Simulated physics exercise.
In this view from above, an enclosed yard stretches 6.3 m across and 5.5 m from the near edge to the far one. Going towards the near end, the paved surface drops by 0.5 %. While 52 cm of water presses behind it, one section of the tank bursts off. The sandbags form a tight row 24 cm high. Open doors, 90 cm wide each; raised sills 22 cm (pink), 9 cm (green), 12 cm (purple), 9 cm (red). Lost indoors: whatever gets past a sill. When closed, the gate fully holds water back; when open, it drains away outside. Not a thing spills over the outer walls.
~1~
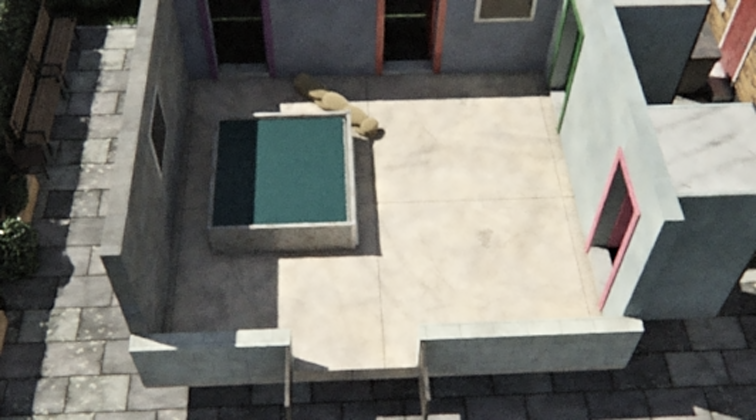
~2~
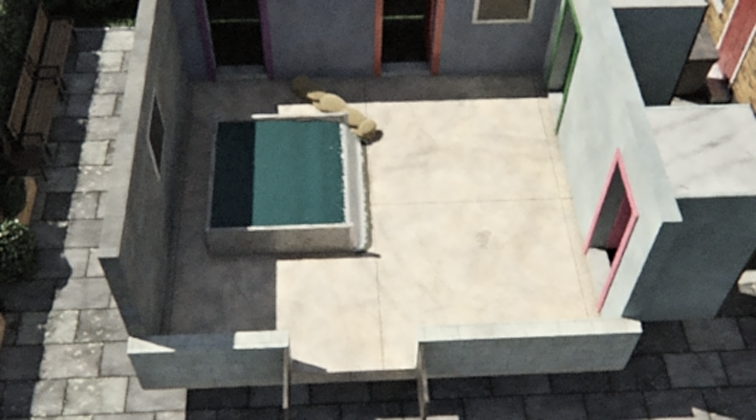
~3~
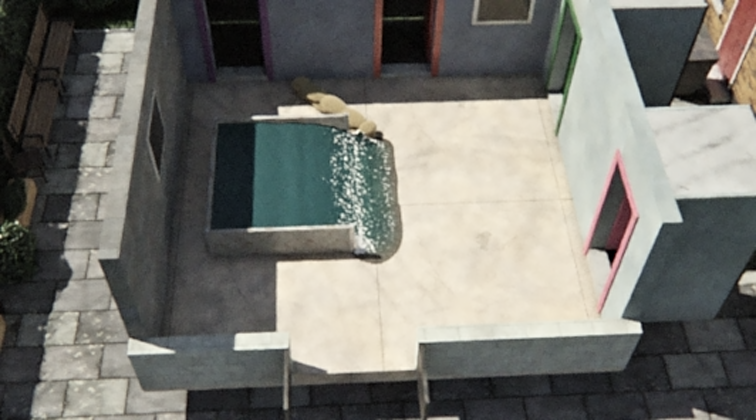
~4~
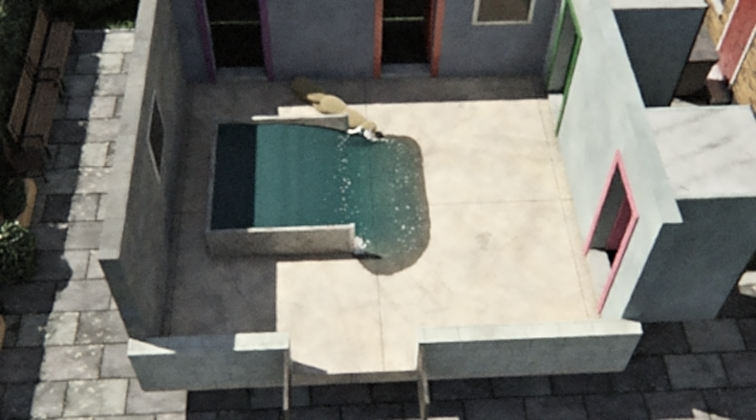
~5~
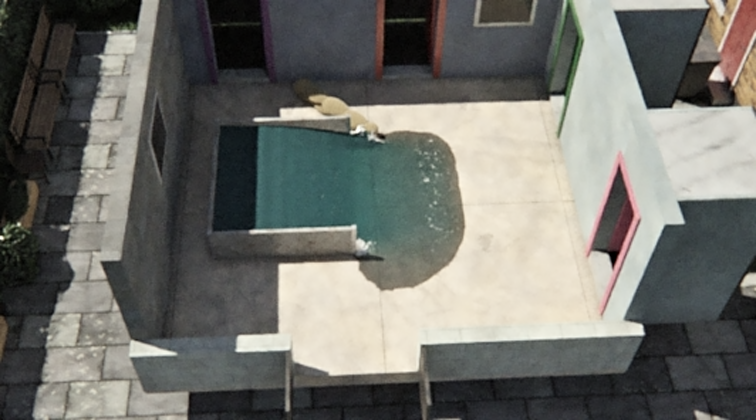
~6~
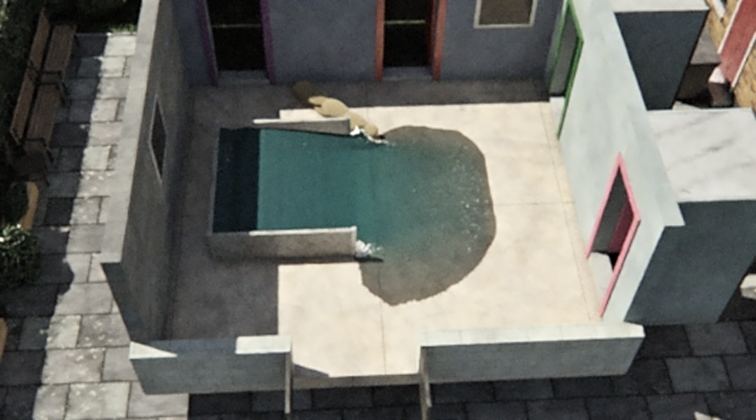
In a walled courtyard seen from above, a raised rectangular tank of dark green water stands whole until its right side gives way, and water pours out, spreading across the pale paved floor in a widening, rounded sheet.
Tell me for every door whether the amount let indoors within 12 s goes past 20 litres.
Outcome: Pink door: Under the set amount; green door: Past the set amount; purple door: Under the set amount; red door: Under the set amount.
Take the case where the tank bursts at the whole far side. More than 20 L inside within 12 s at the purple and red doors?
With respect to that limit, purple ends up outside it, red ends up inside it.
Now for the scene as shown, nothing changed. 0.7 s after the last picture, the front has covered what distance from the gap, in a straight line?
About 3.8 m.
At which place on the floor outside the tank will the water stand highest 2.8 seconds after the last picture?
Around (599, 349).
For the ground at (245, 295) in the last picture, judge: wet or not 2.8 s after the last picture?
It is still dry.
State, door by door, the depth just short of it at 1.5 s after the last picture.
Centimetres: Pink 20 / green 18 / purple 0 / red 0.
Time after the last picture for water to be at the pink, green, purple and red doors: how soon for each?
So pink at 0.9 s, green at 0.9 s, purple at 2.4 s, and red at 2.6 s.
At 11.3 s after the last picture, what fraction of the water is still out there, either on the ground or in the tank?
86 %.
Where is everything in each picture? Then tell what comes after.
In the first frame, the tank at (283, 170) is whole and still, 52 cm deep.
In the second frame, water pours out at (347, 183) and has run 1.2 m, to (355, 138); typically 10 cm deep outside, 52 cm at the tank's back.
In the third frame, the front is at (382, 256), 1.3 m from the gap at (348, 186); 1.5 m2 of floor is under water; 52 cm left at the back of the tank.
In the fourth frame, water pours out at (348, 187) and has run 1.6 m, to (410, 258); typically 9 cm deep outside, 52 cm at the tank's back.
In the fifth frame, water pours out at (349, 189) and has run 1.9 m, to (436, 266); typically 7 cm deep outside, 52 cm at the tank's back.
In the sixth frame, water pours out at (349, 191) and has run 2.3 m, to (487, 239); typically 6 cm deep outside, 49 cm at the tank's back.
Then, 0.7 s after the last picture water covers 40 % of the floor and is deepest (24 cm) near (369, 155); pink door not reached, green door not reached, purple door not reached, red door not reached.
Then, 1.5 s after the last picture water covers 55 % of the floor and is deepest (29 cm) near (556, 218); pink door 20 cm at the sill, 0 L in, green door 18 cm at the sill, 6 L in, purple door not reached, red door not reached.
Then, 2.8 s after the last picture water covers 50 % of the floor and is deepest (31 cm) near (599, 349); pink door 21 cm at the sill, 0 L in, green door 18 cm at the sill, 44 L in, purple door 2 cm at the sill, 0 L in, red door 1 cm at the sill, 0 L in.
Then, 6.3 s after the last picture water covers 85 % of the floor and is deepest (16 cm) near (166, 323); pink door 10 cm at the sill, 3 L in, green door 9 cm at the sill, 91 L in, purple door 2 cm at the sill, 0 L in, red door 6 cm at the sill, 0 L in.
Then, 11.3 s after the last picture water covers 95 % of the floor and is deepest (9 cm) near (292, 362); pink door 7 cm at the sill, 3 L in, green door 7 cm at the sill, 91 L in, purple door 6 cm at the sill, 0 L in, red door 6 cm at the sill, 8 L in.
